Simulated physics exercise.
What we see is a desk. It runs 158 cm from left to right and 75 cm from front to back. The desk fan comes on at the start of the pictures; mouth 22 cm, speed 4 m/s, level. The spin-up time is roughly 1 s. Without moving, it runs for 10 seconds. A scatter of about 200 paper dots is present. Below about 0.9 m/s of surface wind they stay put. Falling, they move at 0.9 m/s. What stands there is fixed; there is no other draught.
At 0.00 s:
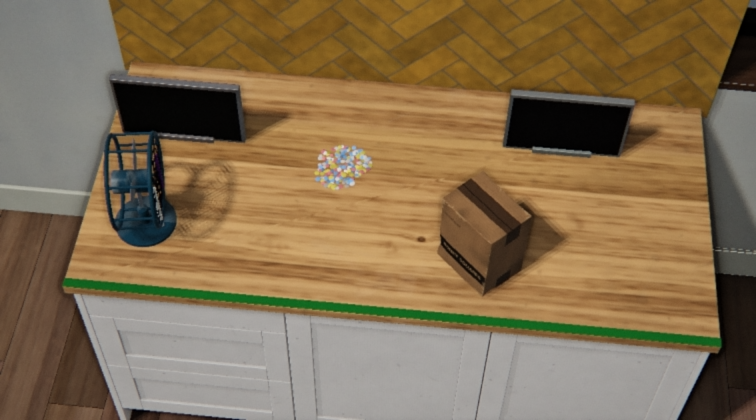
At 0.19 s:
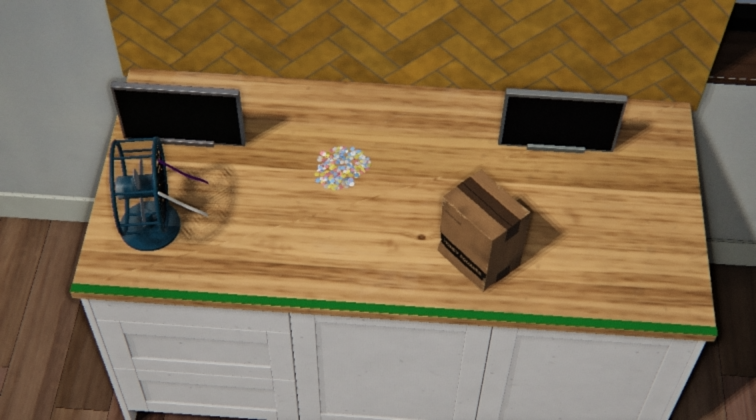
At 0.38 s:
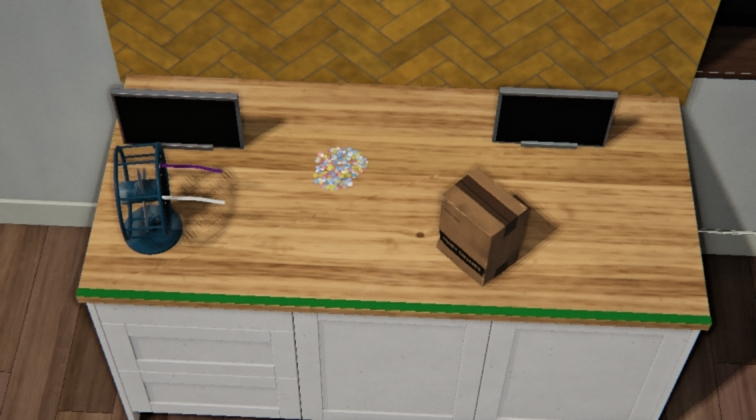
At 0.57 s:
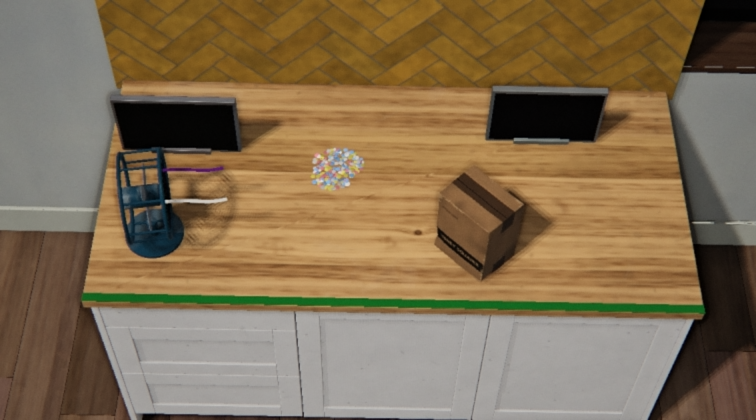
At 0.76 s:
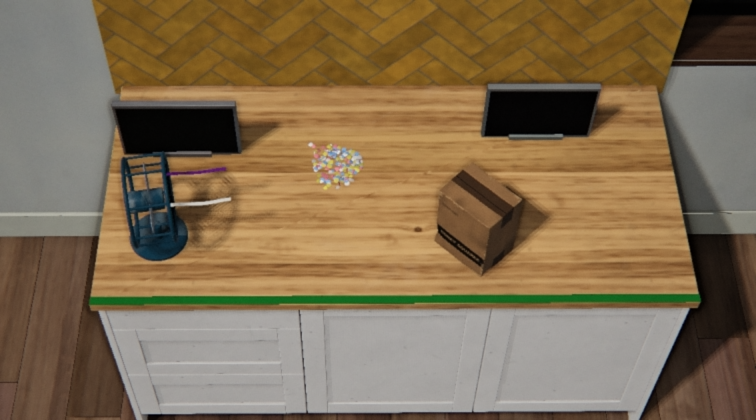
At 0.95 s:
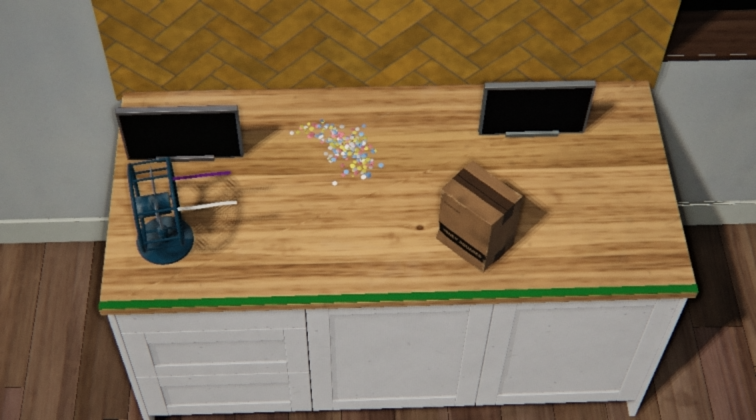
We see a blue desk fan with ribbons blowing out toward the right on a wooden desk with two laptops and a cardboard box; the pile of paper dots first stays still, then spreads out across the desktop.
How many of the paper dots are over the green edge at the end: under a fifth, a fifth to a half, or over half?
I reckon the share over that edge will not reach one fifth.
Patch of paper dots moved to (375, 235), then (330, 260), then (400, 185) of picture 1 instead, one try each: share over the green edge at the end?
In turn about 60 %, 60 %, 0 %.
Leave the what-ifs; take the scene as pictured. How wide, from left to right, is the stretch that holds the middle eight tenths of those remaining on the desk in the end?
About 30 cm.
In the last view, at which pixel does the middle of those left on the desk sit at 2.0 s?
(385, 91), roughly.
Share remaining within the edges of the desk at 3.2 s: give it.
Roughly 90 %.
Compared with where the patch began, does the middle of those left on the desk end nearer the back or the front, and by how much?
Shifted backward by about 30 cm.
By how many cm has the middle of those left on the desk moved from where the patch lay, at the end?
The middle ends up about 30 cm from the start.
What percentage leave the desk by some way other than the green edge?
Roughly 10 per cent.
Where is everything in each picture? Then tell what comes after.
In the first picture, the middle of the paper dots is near (341, 167), none has stirred yet and the mouth of the desk fan is at (136, 181).
In the second picture, the middle of the paper dots is near (340, 168), none has stirred yet and the green edge is centred on (391, 314).
In the third picture, the middle of the paper dots is near (338, 168), none has stirred yet, the top of a laptop is at (174, 93) and the top of a box is at (485, 201).
In the fourth picture, the middle of the paper dots is near (335, 169) and none has stirred yet.
In the fifth picture, the middle of the paper dots is near (338, 164), the farthest in sight from the desk fan is at (361, 158) and about 25 % have left their places.
In the sixth picture, the middle of the paper dots is near (343, 143), the farthest in sight from the desk fan is at (364, 126) and about 90 % have left their places.
After 2.0 s, 0 % are over the green edge; the middle of those still in play is near (385, 91); 78 % have settled or left.
After 3.2 s, 0 % are over the green edge; the middle of those still in play is near (385, 91); 86 % have settled or left.
After 5.5 s, 0 % are over the green edge; the middle of those still in play is near (385, 91); 89 % have settled or left.
After 10.0 s, at the end, 0 % are over the green edge; the middle of those still in play is near (385, 91).
